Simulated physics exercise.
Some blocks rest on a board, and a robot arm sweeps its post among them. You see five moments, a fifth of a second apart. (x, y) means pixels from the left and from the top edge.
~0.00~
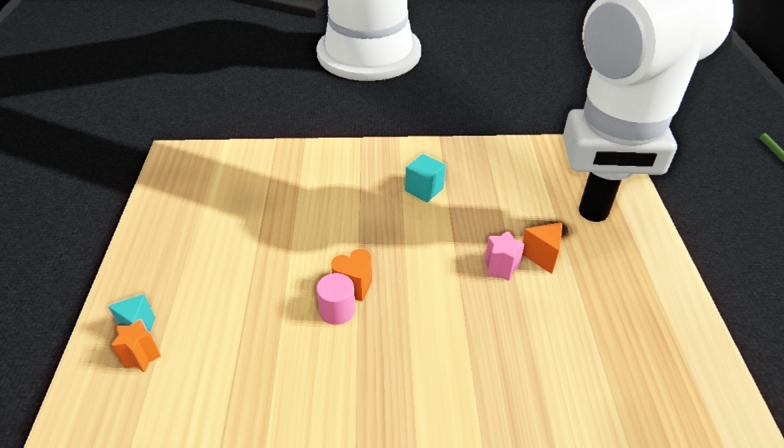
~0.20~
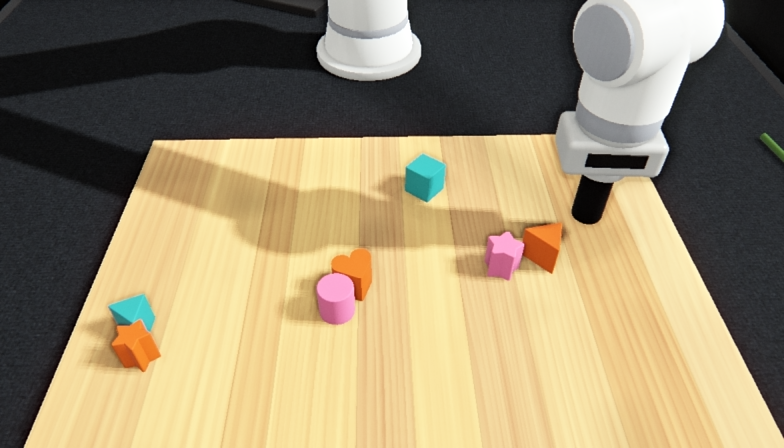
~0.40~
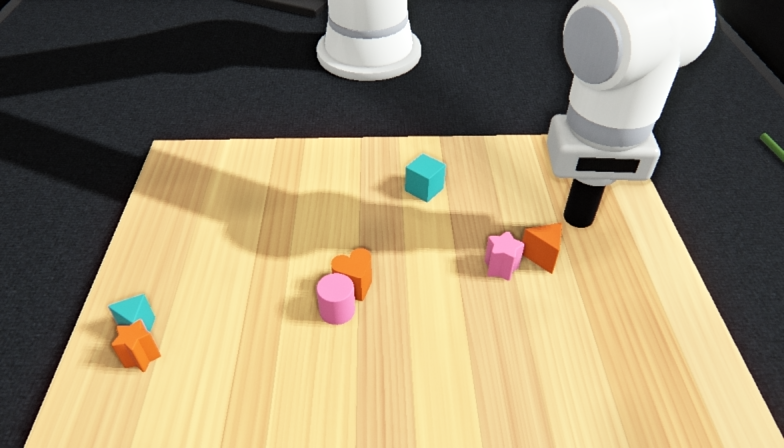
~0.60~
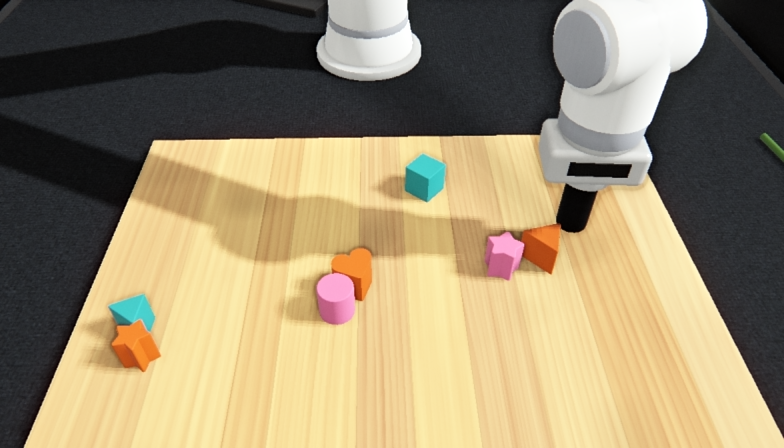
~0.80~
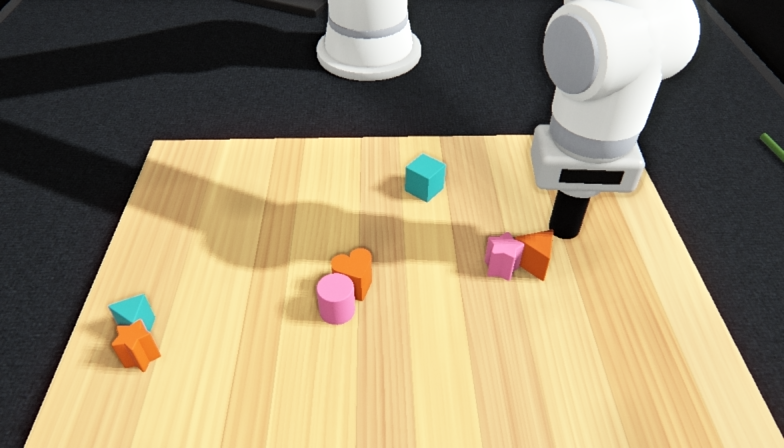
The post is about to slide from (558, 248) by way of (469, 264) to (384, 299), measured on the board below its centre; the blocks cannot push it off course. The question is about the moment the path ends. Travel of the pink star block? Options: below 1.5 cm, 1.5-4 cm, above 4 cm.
It gets moved over 4 cm.
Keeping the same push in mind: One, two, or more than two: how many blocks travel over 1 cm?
Two get moved.
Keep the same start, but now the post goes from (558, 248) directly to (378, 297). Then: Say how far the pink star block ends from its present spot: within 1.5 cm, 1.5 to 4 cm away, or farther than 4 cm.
It moves quite far, over 4 cm.
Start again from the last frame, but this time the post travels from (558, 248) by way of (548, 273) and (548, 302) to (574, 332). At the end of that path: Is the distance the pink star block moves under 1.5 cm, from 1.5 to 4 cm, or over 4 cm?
Between 1.5 and 4 cm.
What follows on the original path. One third of the way, post (501, 241); pink star block (478, 267), turned 35° clockwise; orange triangle (505, 256), turned 85° anticlockwise.
Two thirds of the way, post (441, 255); pink star block (470, 274), turned 45° clockwise; orange triangle (493, 259).
At the end, post (384, 282); orange heart block in place; pink star block (470, 274), turned 45° clockwise; orange triangle (493, 259), turned 130° anticlockwise.
